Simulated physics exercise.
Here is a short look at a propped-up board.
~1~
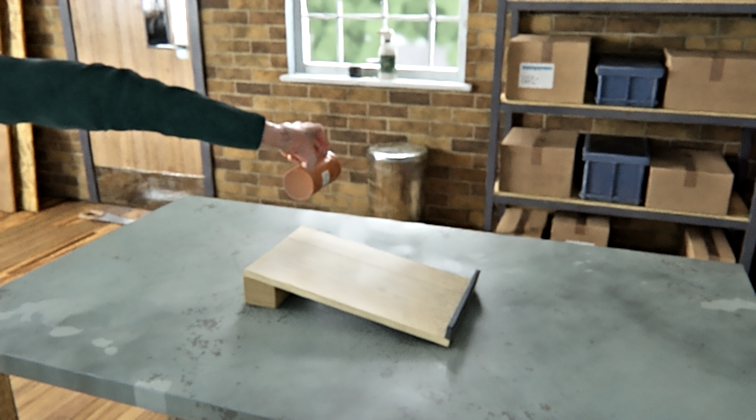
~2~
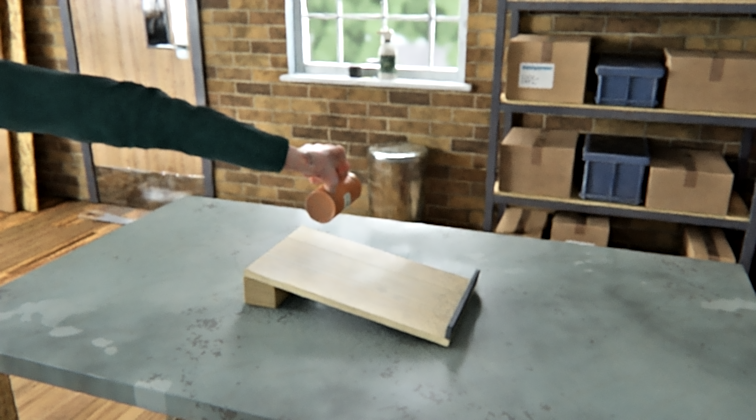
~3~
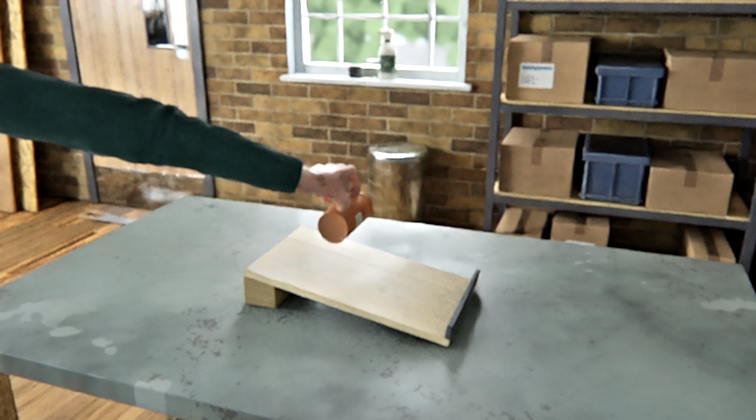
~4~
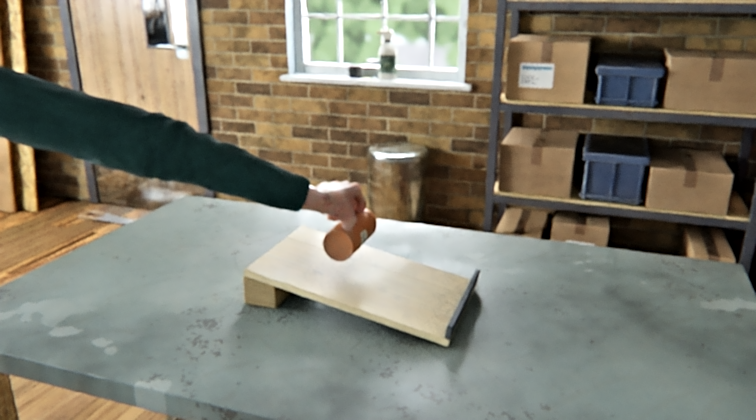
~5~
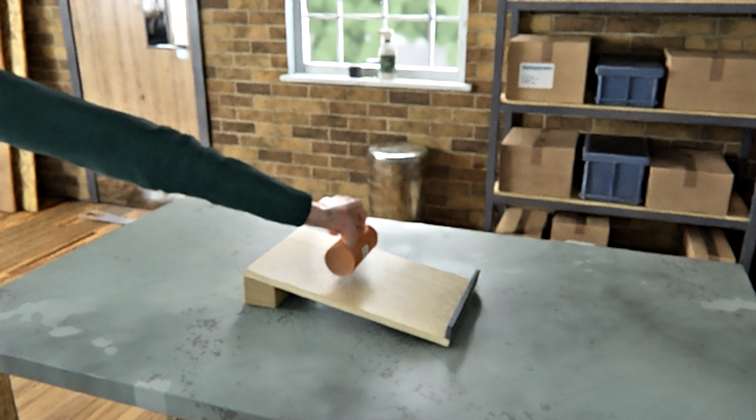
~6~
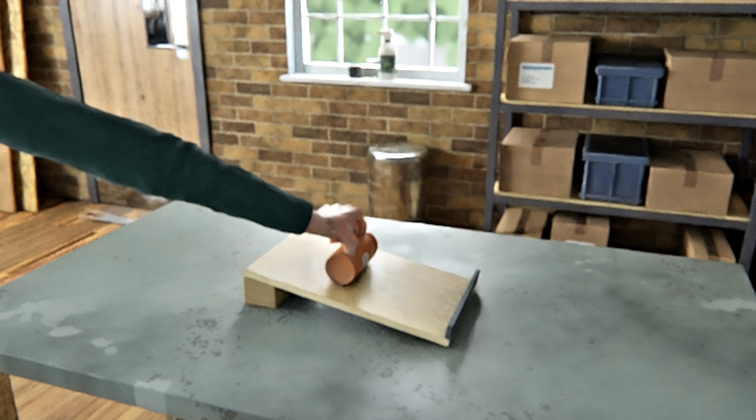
In a brick-walled workshop, a fixed camera looks slightly down across a grey-green tabletop. A pale wooden board slopes down to the right from a block under its left end, with a dark strip along its lower edge, before a window and shelves of boxes. A dark-green-sleeved arm reaches from the left, lowering an orange jar rightward and down, on its side, onto the board.
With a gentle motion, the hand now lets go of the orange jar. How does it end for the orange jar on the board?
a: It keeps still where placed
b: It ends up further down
b, it ends up further down.
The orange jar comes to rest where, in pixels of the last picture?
It ends up near (448, 287).
Then, 0.40 s past the last view, orange jar displaced about its own width near (374, 263).
Then, 0.60 s past the last view, orange jar displaced well along near (413, 276).
Then, 0.70 s past the last view, orange jar displaced well along near (440, 284).
Finally, moved from the start, orange jar. Final places as the last picture's camera would see them, orange jar near (447, 287). The orange jar slides or rolls down.
